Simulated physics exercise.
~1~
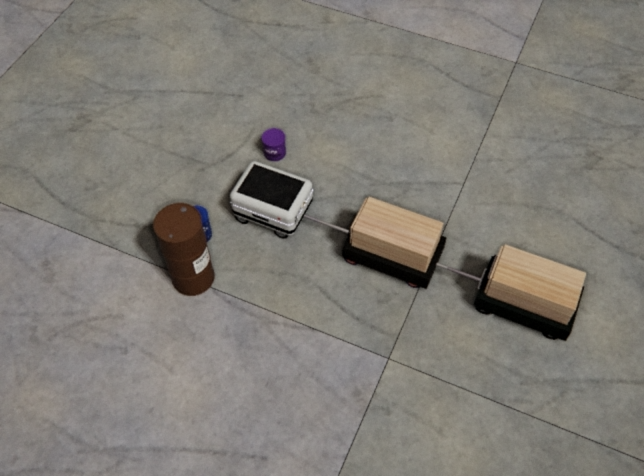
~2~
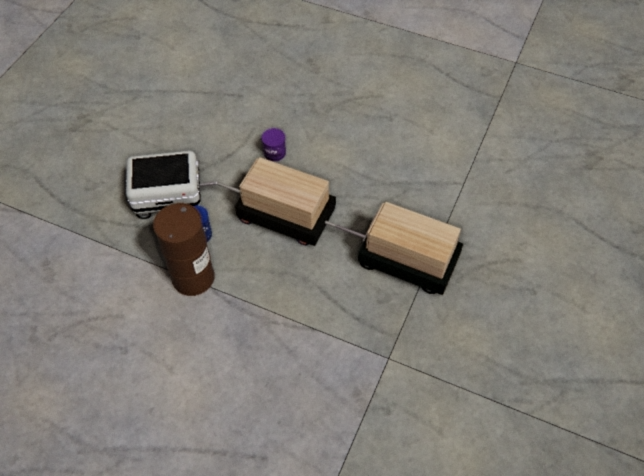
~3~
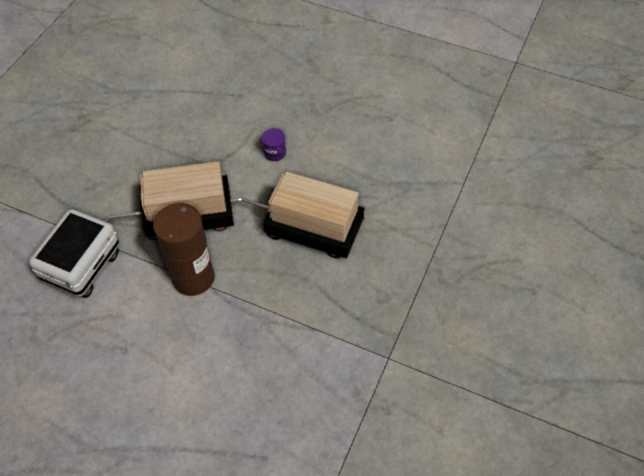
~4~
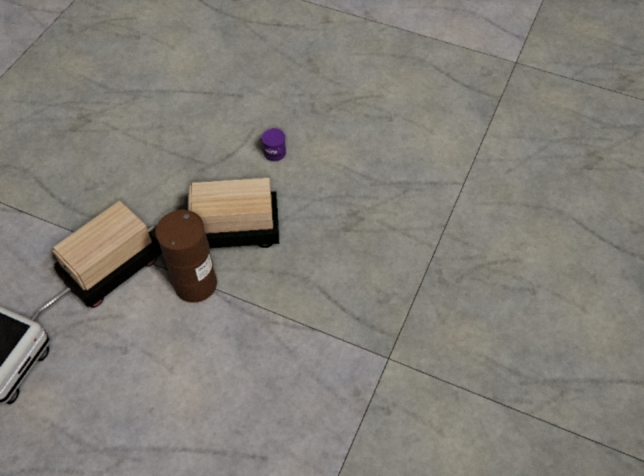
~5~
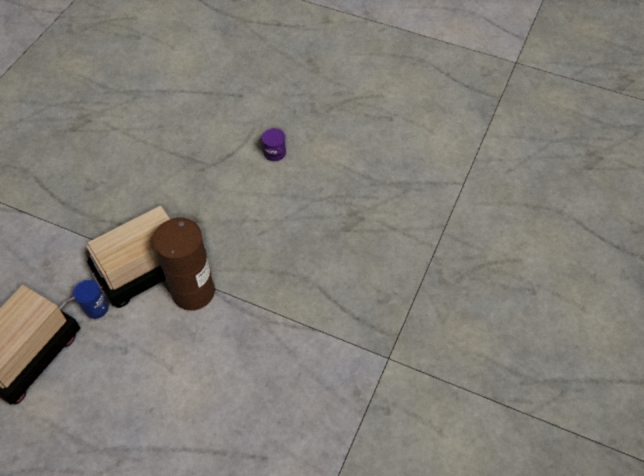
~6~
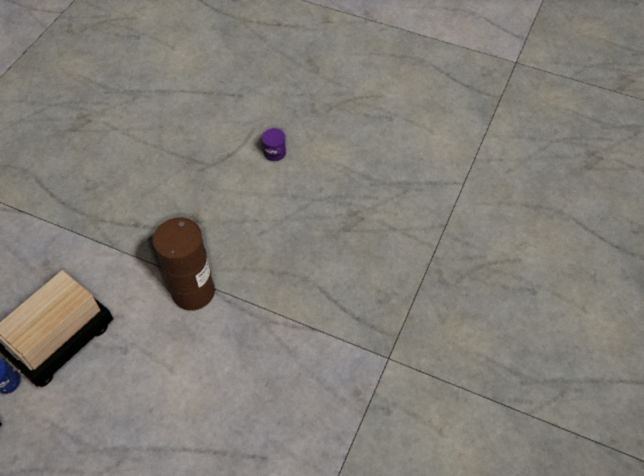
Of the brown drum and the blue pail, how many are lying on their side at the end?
None of them are. The brown drum and the blue pail have both shifted from their starting spots, but each is still upright.
